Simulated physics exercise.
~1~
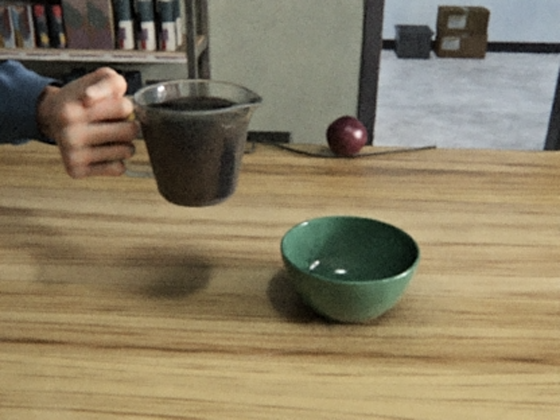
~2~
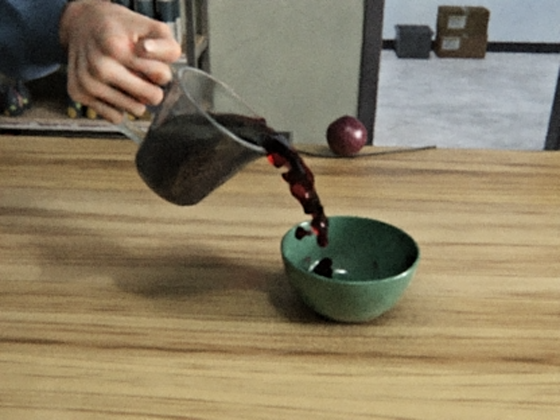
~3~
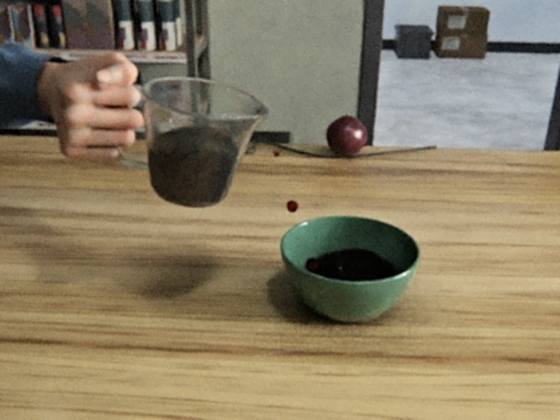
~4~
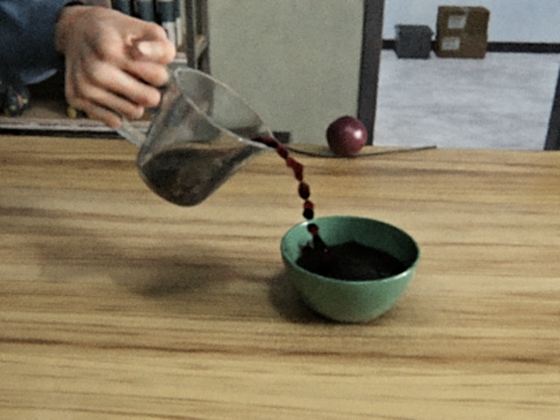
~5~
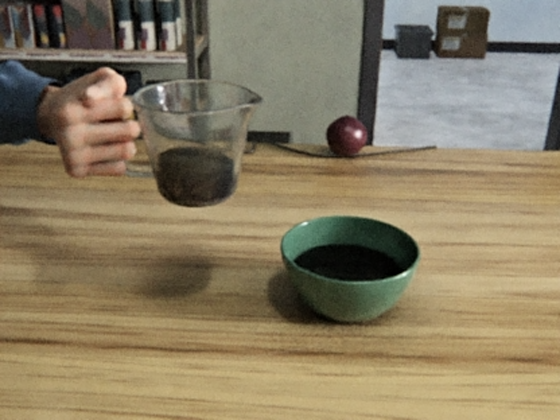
A hand pours dark red liquid from a clear jug into a green bowl twice.
